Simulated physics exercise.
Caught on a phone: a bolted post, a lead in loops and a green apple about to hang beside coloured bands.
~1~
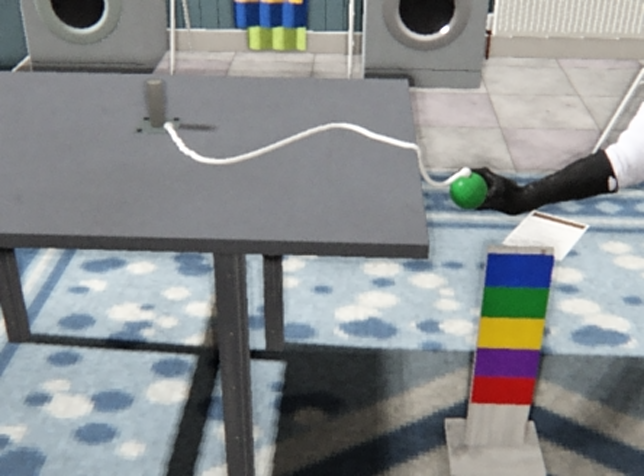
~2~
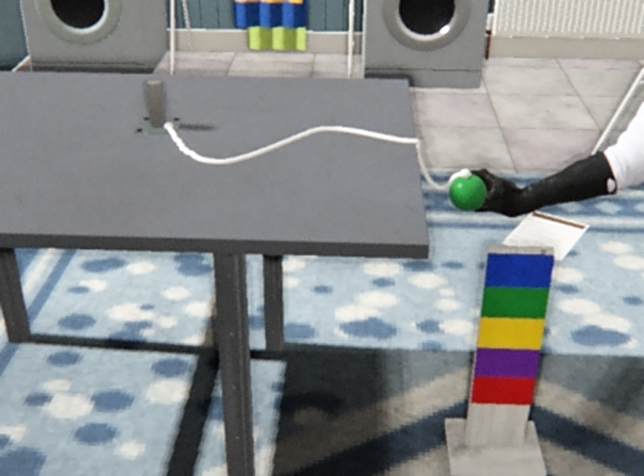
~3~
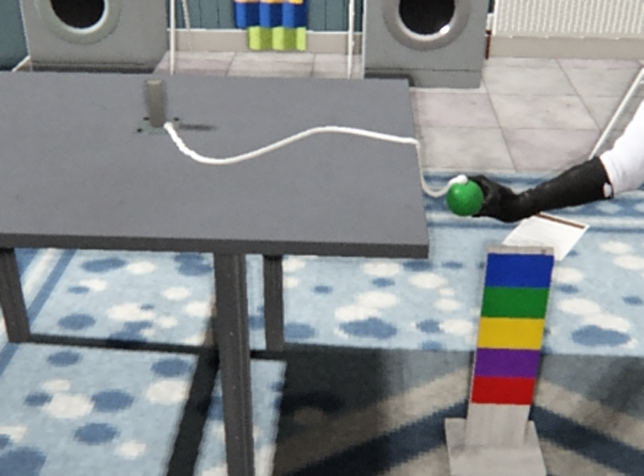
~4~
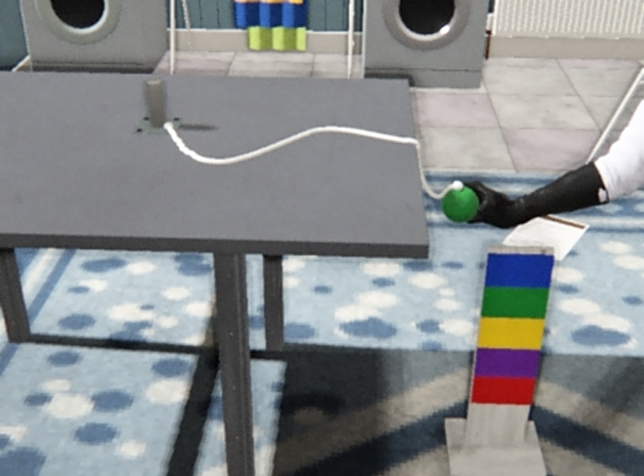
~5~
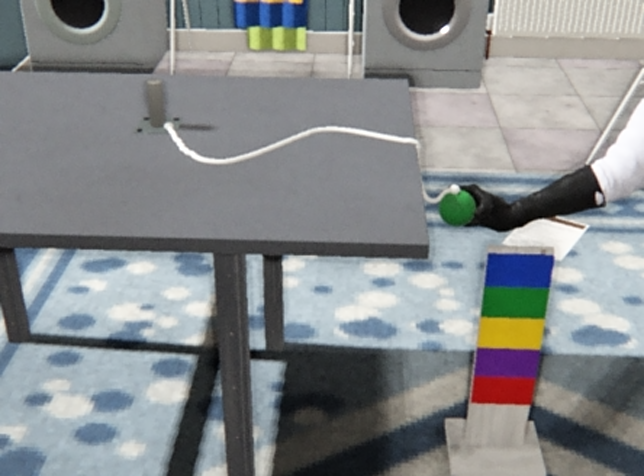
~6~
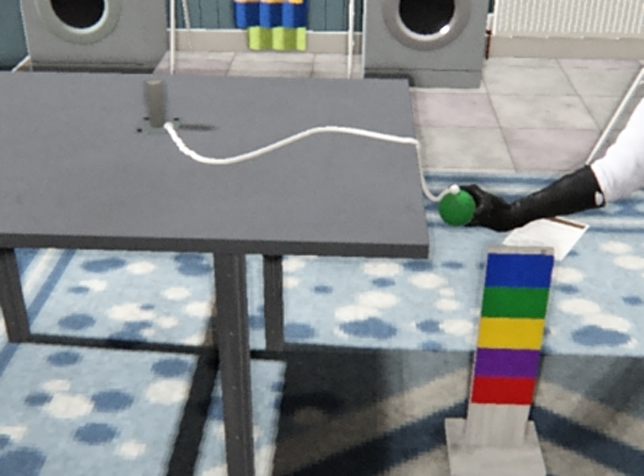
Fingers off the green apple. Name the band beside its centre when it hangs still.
Its centre hangs level with the yellow band.
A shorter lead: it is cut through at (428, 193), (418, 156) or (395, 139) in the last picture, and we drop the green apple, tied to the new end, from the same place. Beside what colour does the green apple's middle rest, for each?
In that order: Green; blue; no band.
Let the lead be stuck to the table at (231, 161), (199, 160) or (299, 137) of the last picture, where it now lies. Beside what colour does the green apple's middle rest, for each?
Taking them in turn: Green; green; blue.
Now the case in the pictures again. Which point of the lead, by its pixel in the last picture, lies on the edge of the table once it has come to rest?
That spot is around (338, 130).
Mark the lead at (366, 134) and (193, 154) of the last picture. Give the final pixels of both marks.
The first at (417, 188), the second at (245, 134).
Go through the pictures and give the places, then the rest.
In the first frame, green apple (468, 191); blue (520, 272); green (515, 304); yellow (511, 335); purple (507, 364); red (503, 392).
In the second frame, green apple (468, 193); lead through (177, 140) (220, 162) (286, 142) (349, 131) (419, 156).
In the third frame, green apple (464, 198).
In the fourth frame, green apple (460, 205); lead through (177, 140) (220, 162) (286, 142) (350, 131) (418, 157).
In the fifth frame, green apple (457, 208).
In the sixth frame, green apple (457, 208); lead through (177, 140) (220, 162) (286, 142) (350, 131) (418, 157).
Soon after, apple near (413, 310); level with green.
Then, apple near (412, 329); level with yellow.
At rest, apple near (408, 329); level with yellow. Its middle rests at the yellow band.
